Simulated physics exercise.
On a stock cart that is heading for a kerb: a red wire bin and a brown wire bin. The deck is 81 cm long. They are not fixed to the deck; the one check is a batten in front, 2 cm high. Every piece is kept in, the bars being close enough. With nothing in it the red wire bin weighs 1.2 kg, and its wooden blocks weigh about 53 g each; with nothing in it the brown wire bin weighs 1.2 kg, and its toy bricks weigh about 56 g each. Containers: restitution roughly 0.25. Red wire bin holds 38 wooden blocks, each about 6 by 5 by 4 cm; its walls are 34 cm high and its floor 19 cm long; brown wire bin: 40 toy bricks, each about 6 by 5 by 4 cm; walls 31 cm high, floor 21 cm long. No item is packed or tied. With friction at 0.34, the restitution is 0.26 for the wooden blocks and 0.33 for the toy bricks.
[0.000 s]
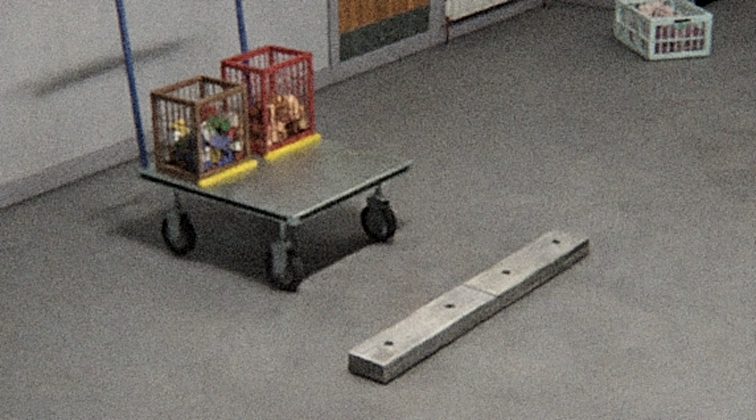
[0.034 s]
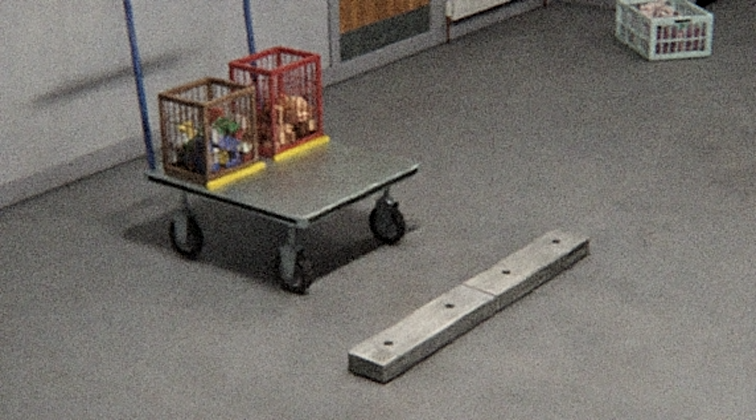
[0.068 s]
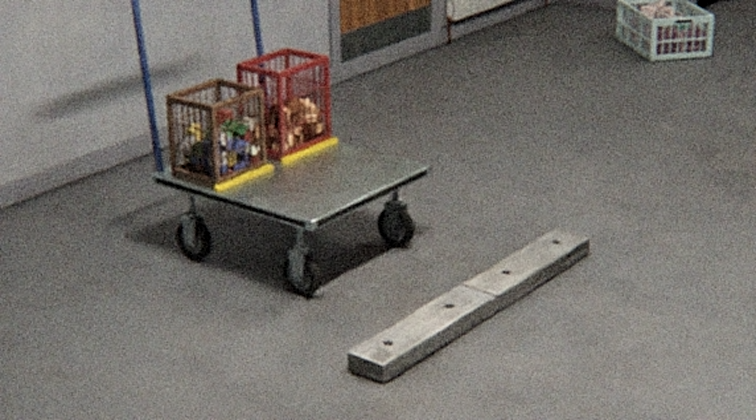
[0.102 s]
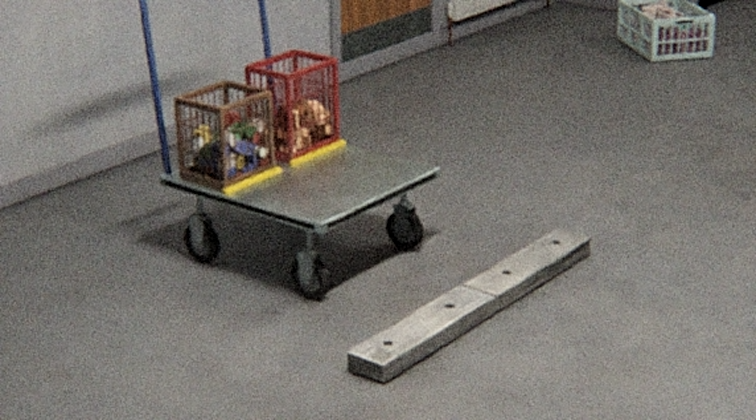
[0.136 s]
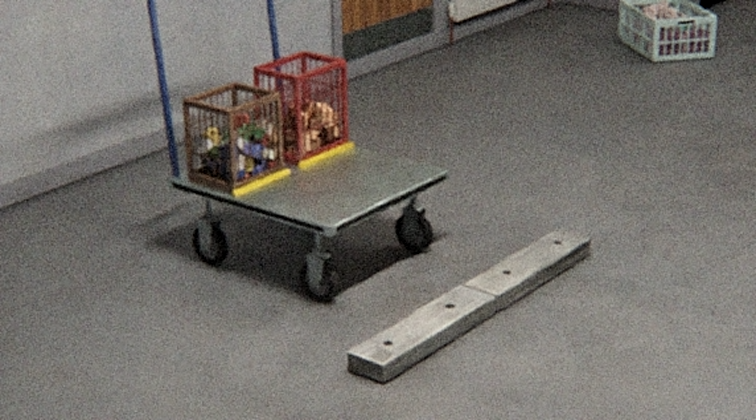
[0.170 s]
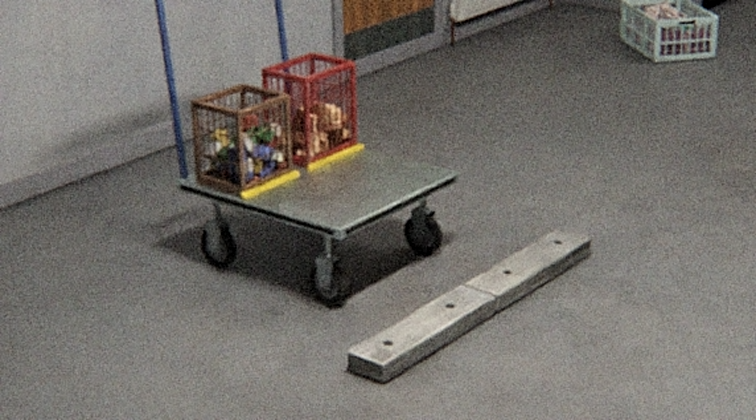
At the start, a flat cart carrying a brown wire bin and a red one, both holding small toy-like pieces, stands left of a low kerb. The cart rolls slowly and steadily rightward, narrowing the gap, while the bins keep their places behind yellow strips and their contents stay inside.
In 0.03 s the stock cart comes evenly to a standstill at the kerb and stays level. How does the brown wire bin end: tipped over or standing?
The brown wire bin stays on its base.
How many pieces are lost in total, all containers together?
It comes to some 0 pieces.
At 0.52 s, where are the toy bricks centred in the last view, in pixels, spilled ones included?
Their middle is around (312, 170).
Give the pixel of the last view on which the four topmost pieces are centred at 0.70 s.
Around (317, 148).
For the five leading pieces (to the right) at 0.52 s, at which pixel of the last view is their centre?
Near (360, 147) in pixels.
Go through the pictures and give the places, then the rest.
In the first frame (each is followed by its nearest rim corner in this view; the camera moves round a little), brown wire bin, (194, 102); red wire bin, (261, 69); 51 cm short of the stop; none out.
Brown wire bin, (202, 104); red wire bin, (269, 71); 47 cm short of the stop, in the second frame.
Brown wire bin, (211, 106); red wire bin, (278, 72); 43 cm short of the stop, in the third frame.
Brown wire bin, (219, 108); red wire bin, (286, 74); 38 cm short of the stop, in the fourth frame.
Brown wire bin, (228, 110); red wire bin, (295, 76); 34 cm short of the stop, in the fifth frame.
Brown wire bin, (237, 112); red wire bin, (304, 78); 30 cm short of the stop; none out, in the sixth frame.
After 0.40 s, it starts to lose speed.
After 0.52 s, the red wire bin leans 10° with 0 of 38 out and the brown wire bin leans 9° with 0 of 40 out.
After 0.70 s, the red wire bin is upright with 0 of 38 out and the brown wire bin is upright with 0 of 40 out.
Outcome (at 0.93 s), the red wire bin is upright with 0 of 38 out and the brown wire bin is upright with 0 of 40 out. Greatest lean of the brown wire bin, 9°.
